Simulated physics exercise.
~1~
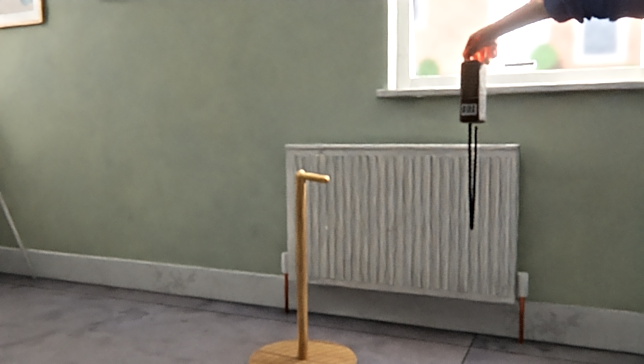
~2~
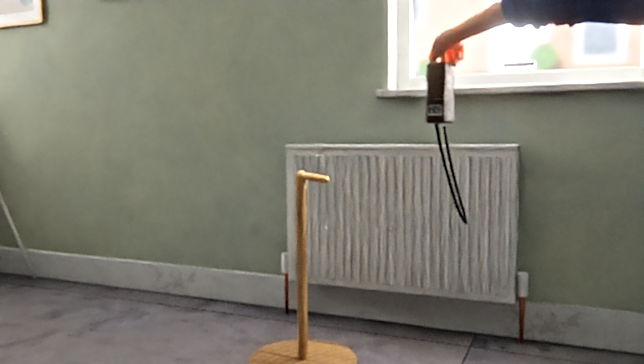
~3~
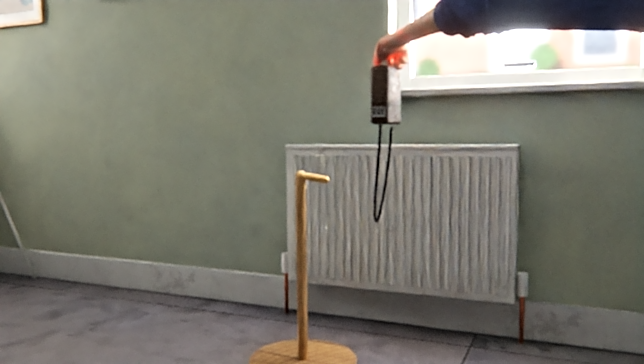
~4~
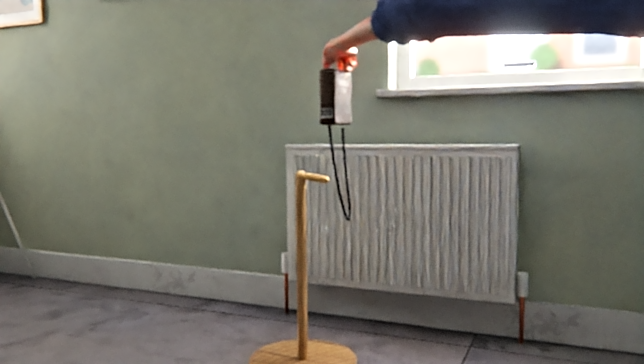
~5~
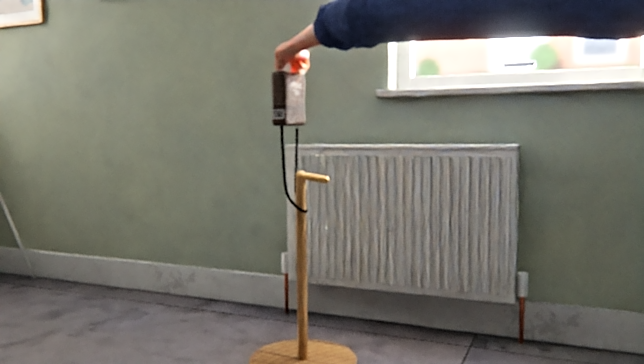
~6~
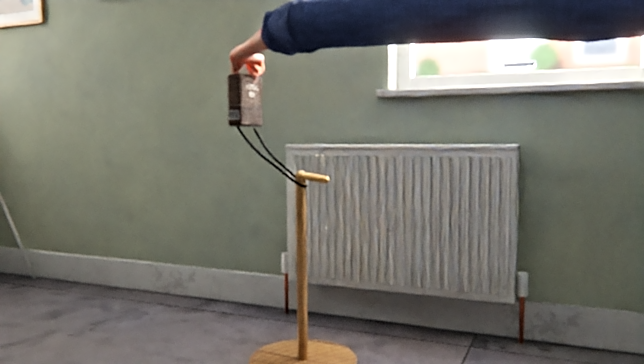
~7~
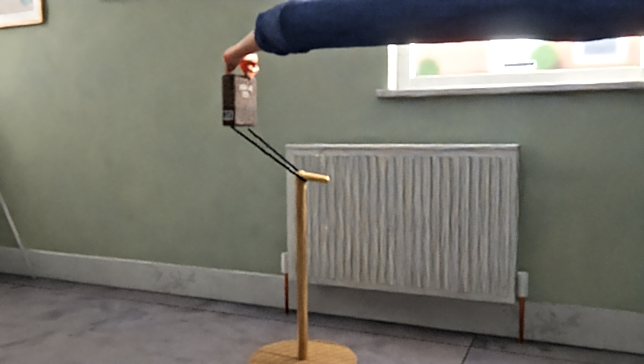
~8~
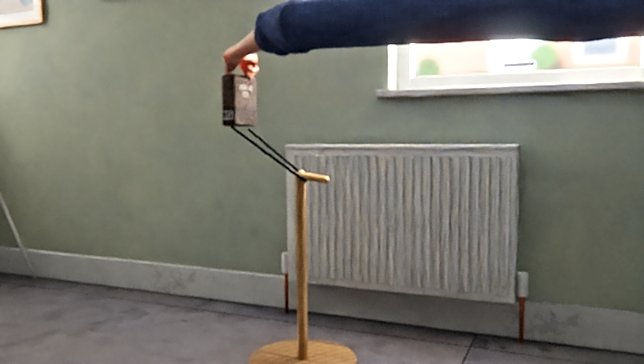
At first, a hand holds a small brown pouch upright near the window on the right, with a dark cord loop hanging low beneath it. A wooden post with a short sideways hook stands in front of a white radiator. The hand carries the pouch steadily left at about the same height, and the loop swings a little below. As the pouch passes over the post, the loop meets it and catches. The cord slants and pulls tight as the pouch moves further left, and the hand stops with the loop snagged on the post.
